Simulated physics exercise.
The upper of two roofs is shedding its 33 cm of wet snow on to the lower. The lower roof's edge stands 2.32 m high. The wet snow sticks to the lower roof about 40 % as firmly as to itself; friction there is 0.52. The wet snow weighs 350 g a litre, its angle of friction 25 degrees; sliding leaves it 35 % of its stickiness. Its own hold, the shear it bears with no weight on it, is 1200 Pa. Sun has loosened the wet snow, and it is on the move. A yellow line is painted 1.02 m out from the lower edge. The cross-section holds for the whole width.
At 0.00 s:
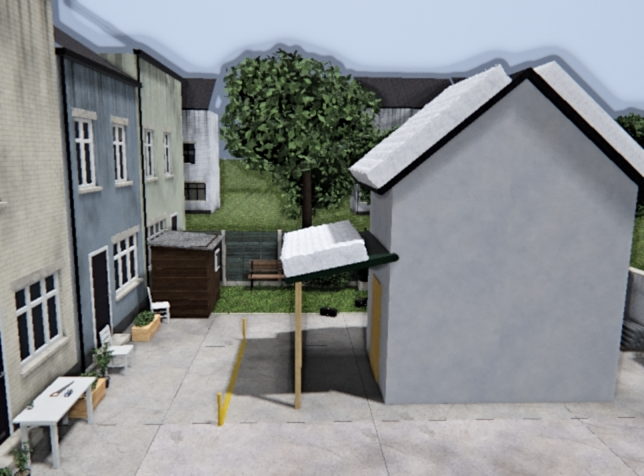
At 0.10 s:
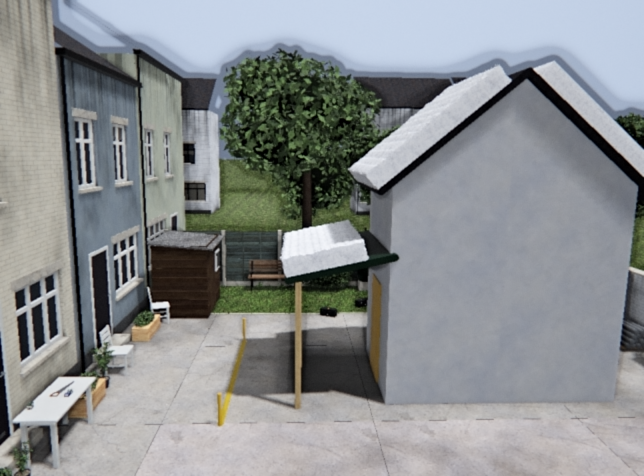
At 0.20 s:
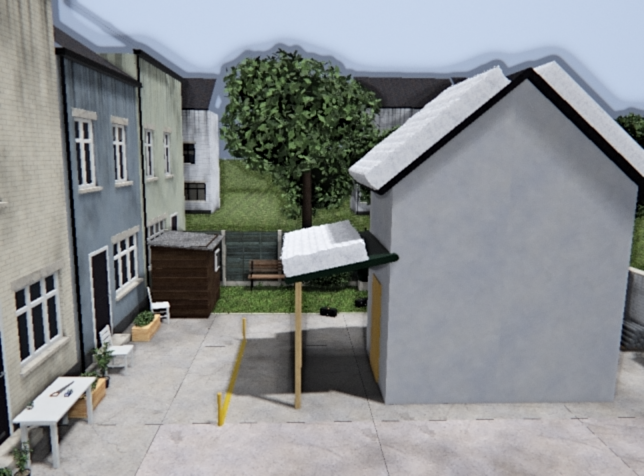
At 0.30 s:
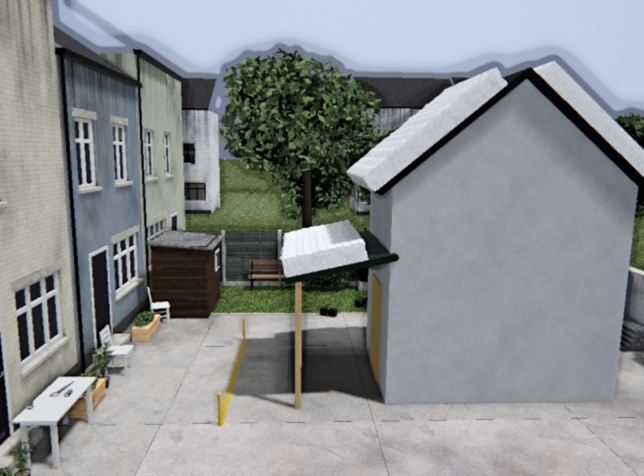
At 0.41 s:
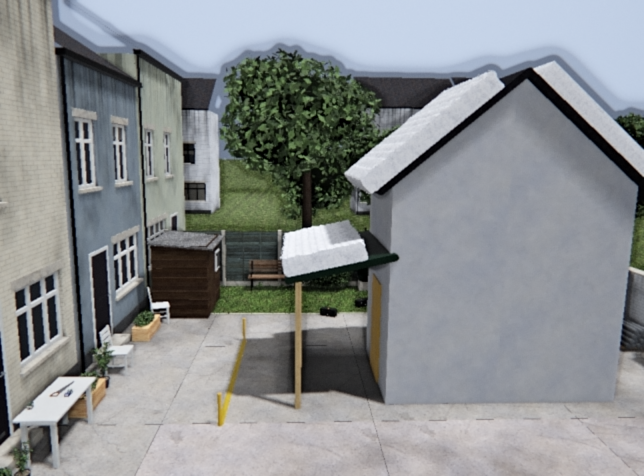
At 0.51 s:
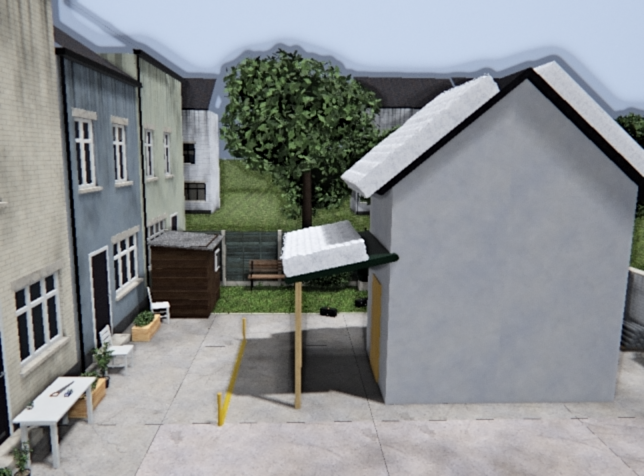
White snow on the upper roof of a plain grey house at right creeps slowly down the left slope in one piece, its front edge edging slightly past the eave. Below it, a lean-to roof on a wooden post also carries white snow, beside a yellow line on the paved yard, seen from a raised, still viewpoint. Cream, blue and green houses line the left, with a brown shed and leafy tree behind.
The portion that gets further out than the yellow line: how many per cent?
About 20 %.
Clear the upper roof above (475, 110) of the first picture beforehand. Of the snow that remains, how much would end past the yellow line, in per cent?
Then about 10 %.
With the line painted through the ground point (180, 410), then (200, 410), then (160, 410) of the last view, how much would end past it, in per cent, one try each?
In turn about 3 %, 10 %, 0 %.
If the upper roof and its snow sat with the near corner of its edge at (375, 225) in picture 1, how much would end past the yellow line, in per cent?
Then about 0 %.
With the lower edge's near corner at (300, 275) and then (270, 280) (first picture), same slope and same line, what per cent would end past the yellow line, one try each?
In that order: 25 %, 12 %.
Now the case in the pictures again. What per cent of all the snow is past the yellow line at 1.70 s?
Near 0 %.
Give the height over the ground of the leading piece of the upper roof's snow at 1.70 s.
About 2.6 m.
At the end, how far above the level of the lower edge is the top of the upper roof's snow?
Some 0.9 m.
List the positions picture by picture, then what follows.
Foremost bit of the wet snow at (376, 185), in the first frame.
Foremost bit of the wet snow at (376, 185), its middle shifted 8 mm, in the second frame.
Foremost bit of the wet snow at (375, 186), its middle shifted 3.3 cm, 1 % of it past the upper edge, in one piece, in the third frame.
Foremost bit of the wet snow at (372, 188), its middle shifted 7.5 cm, 3 % of it past the upper edge, in one piece, in the fourth frame.
Foremost bit of the wet snow at (369, 193), its middle shifted 14 cm, 5 % of it past the upper edge, in one piece, in the fifth frame.
Foremost bit of the wet snow at (366, 181), its middle shifted 22 cm, 9 % of it past the upper edge, in one piece, in the sixth frame.
After 1.06 s, none is below the lower edge and 0 % is past the line.
After 1.70 s, none is below the lower edge and 0 % is past the line.
After 2.35 s, 25 % is below the lower edge and 4 % is past the line.
After 3.00 s, 38 % is below the lower edge and 18 % is past the line.
After 5.00 s, 58 % is below the lower edge and 20 % is past the line.
